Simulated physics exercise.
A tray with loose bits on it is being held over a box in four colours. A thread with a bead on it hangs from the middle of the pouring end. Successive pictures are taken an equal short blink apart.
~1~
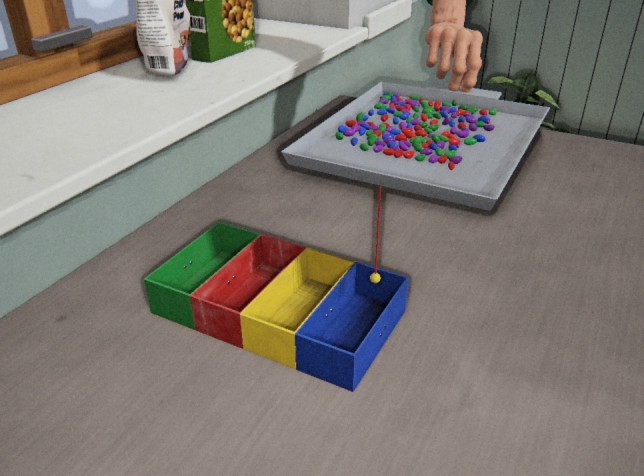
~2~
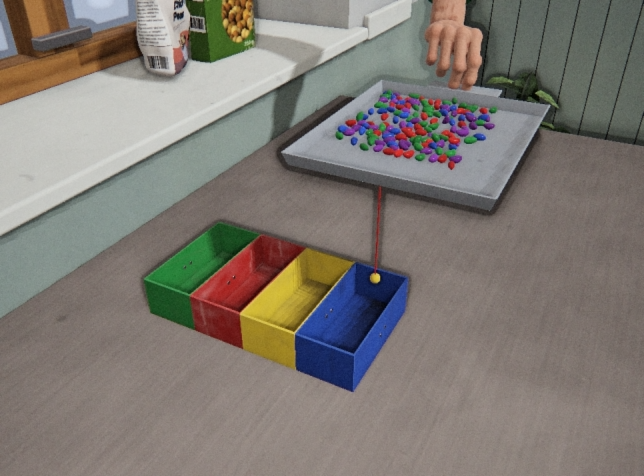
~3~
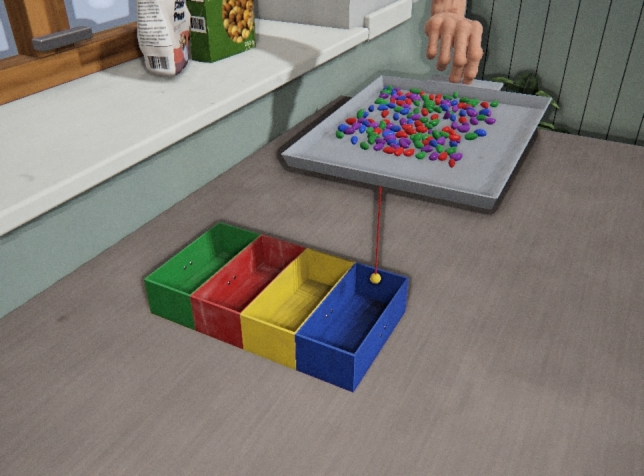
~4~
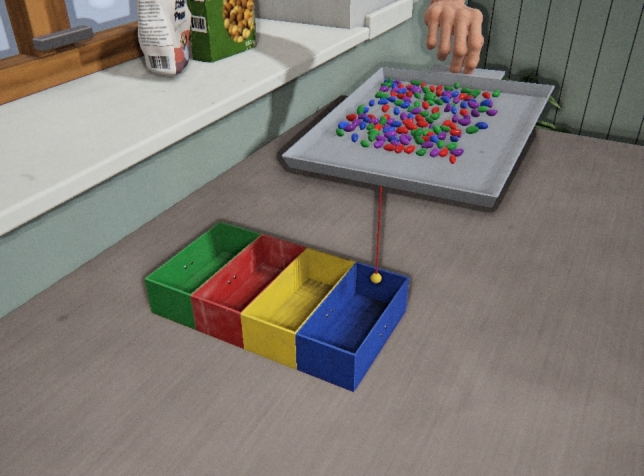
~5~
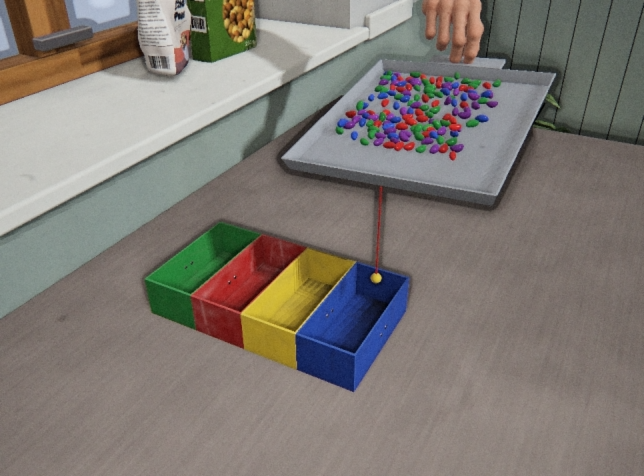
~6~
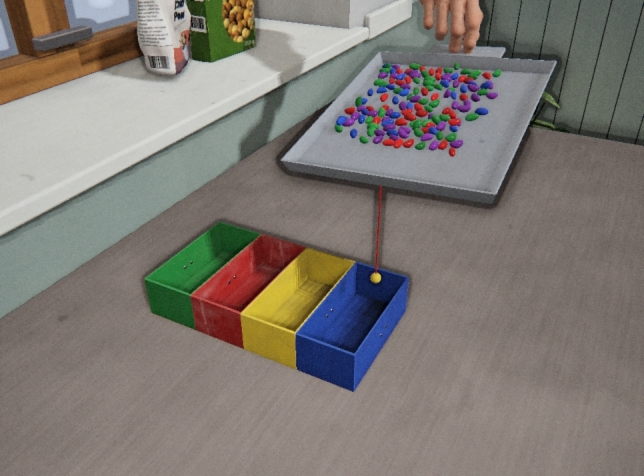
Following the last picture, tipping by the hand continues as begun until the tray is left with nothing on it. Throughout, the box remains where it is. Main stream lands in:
Yellow.
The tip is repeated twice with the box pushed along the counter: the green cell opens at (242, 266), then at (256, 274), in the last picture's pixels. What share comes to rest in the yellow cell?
It comes to near 30 per cent the first time and near 10 per cent the second time.
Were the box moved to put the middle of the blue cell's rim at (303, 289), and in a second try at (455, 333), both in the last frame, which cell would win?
For the first position it is the blue cell, and for the second it is that green cell.
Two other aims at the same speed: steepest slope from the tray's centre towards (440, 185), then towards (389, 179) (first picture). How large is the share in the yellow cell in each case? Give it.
0 % and 30 %, roughly.
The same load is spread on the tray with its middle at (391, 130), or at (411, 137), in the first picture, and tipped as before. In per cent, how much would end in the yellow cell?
About 60 and 60 per cent.
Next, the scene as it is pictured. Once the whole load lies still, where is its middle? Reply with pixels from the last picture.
The centre comes to rest near (294, 310).
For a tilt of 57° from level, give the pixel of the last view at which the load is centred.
Somewhere about pixel (337, 146).
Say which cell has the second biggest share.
That one is the red one.
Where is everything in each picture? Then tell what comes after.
Corners of the pouring end near (288, 151) and (492, 196), level; middle of the load near (423, 125), jelly beans; bead on its thread near (375, 278); green cell near (170, 301); red cell near (217, 318); yellow cell near (268, 338); blue cell near (324, 359), in the first picture.
Corners of the pouring end near (288, 151) and (492, 195), level; middle of the load near (423, 124), in the second picture.
Corners of the pouring end near (288, 153) and (492, 195), tipped barely, lowest at the left corner; middle of the load near (424, 120), in the third picture.
Corners of the pouring end near (288, 154) and (493, 193), tipped a little, lowest at the left corner; middle of the load near (424, 114), in the fourth picture.
Corners of the pouring end near (288, 156) and (492, 191), tipped a little, lowest at the left corner; middle of the load near (424, 108), in the fifth picture.
Corners of the pouring end near (287, 158) and (492, 190), tipped a little, lowest at the left corner; middle of the load near (423, 102); green cell near (170, 301); red cell near (217, 318); yellow cell near (269, 338); blue cell near (325, 359), in the sixth picture.
Shortly afterwards, tray tipped steeply; all but a few on the tray; only a few in the yellow cell; a little falling or outside the box.
Next, tray tipped right over; near a third on the tray; near a quarter in the red cell; near a quarter in the yellow cell; only a few in the blue cell; near a quarter falling or outside the box.
Some moments later, tray tipped past a quarter turn; near half in the yellow cell; near a third in the red cell; a little in the blue cell; only a few in the green cell; only a few falling or outside the box.
In the end, tray tipped past a quarter turn; near half in the yellow cell; near a third in the red cell; a little in the blue cell; only a few in the green cell; only a few outside the box.
